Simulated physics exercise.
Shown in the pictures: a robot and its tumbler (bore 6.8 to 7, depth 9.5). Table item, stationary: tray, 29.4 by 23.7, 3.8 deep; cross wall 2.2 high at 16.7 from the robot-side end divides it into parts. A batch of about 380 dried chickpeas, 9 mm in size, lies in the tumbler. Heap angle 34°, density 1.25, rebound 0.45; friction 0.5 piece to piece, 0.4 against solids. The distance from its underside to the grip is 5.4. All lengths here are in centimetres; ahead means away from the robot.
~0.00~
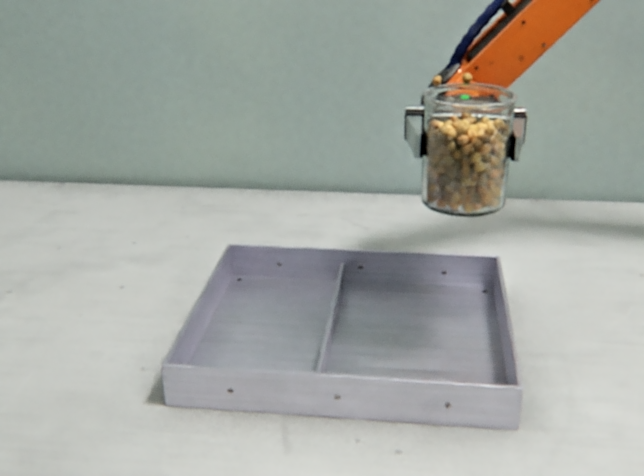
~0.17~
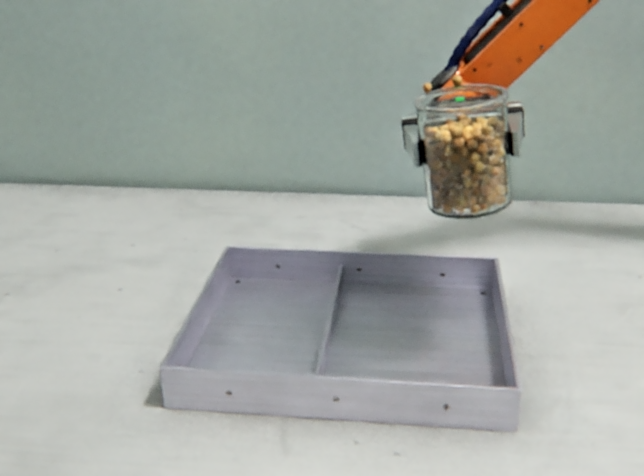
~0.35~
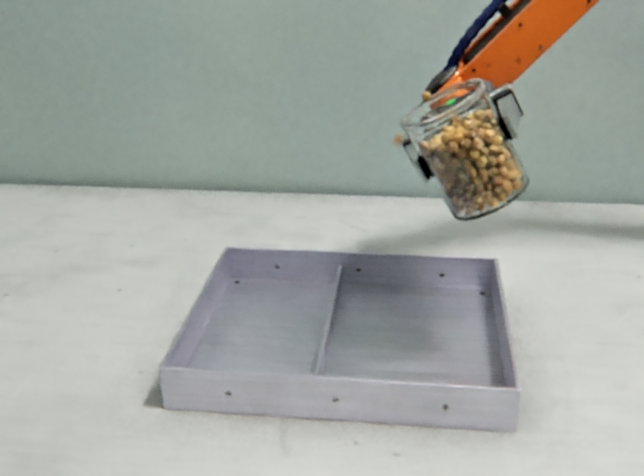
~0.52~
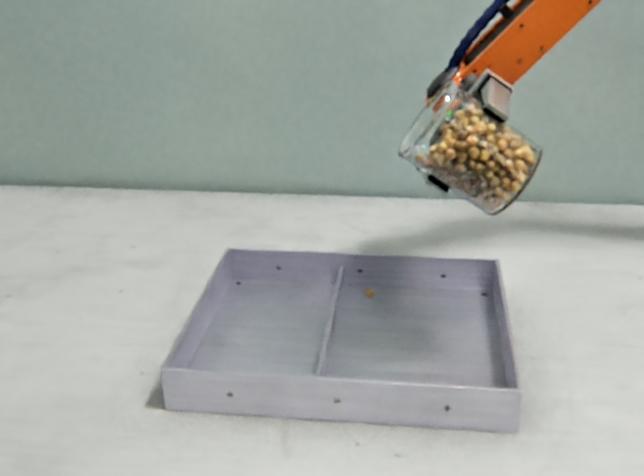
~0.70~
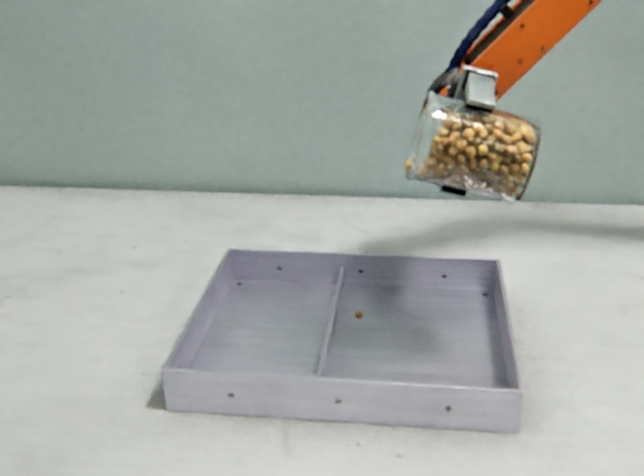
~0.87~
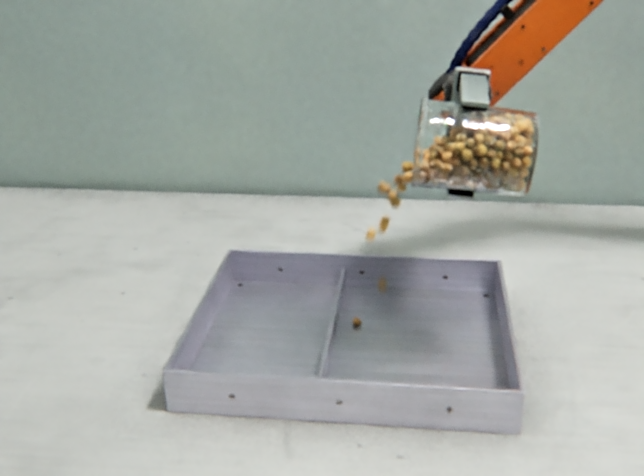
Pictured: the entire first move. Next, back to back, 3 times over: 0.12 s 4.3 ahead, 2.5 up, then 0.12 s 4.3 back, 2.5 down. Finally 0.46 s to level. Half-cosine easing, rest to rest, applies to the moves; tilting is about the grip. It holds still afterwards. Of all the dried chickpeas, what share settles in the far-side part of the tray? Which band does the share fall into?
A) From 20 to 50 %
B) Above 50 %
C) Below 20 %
Option B: Above 50 %.
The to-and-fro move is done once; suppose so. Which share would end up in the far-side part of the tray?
Probably about 55 in a hundred.
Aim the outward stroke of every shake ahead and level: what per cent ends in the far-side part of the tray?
Some 50 per cent.
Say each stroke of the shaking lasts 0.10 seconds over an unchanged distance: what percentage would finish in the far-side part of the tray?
I'd expect close to 85 in a hundred.
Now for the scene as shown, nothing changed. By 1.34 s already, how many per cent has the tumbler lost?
90 %.
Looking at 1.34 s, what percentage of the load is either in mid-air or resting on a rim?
8 %.
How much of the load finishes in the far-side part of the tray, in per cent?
Roughly 60 per cent.
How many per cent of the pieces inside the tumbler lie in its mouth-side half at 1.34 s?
I'd guess about 100 percent of it.
After 1.34 s, tilted 85° forward, highest piece 19 above the table; 224 in the far-side part, 83 in the robot-side part, 47 in the tumbler, 31 in flight or on a rim.
After 1.81 s, tilted 44° forward, highest piece 20 above the table; 240 in the far-side part, 120 in the robot-side part, 23 in the tumbler, 2 on the table or floor.
After 2.25 s, level, highest piece 19 above the table; 240 in the far-side part, 120 in the robot-side part, 23 in the tumbler, 2 on the table or floor.
After 3.30 s, level, highest piece 19 above the table; 240 in the far-side part, 120 in the robot-side part, 23 in the tumbler, 2 on the table or floor.
In the end, 240 in the far-side part, 120 in the robot-side part, 23 in the tumbler, 2 on the table or floor. That is 62 % in the far-side part of the tray.
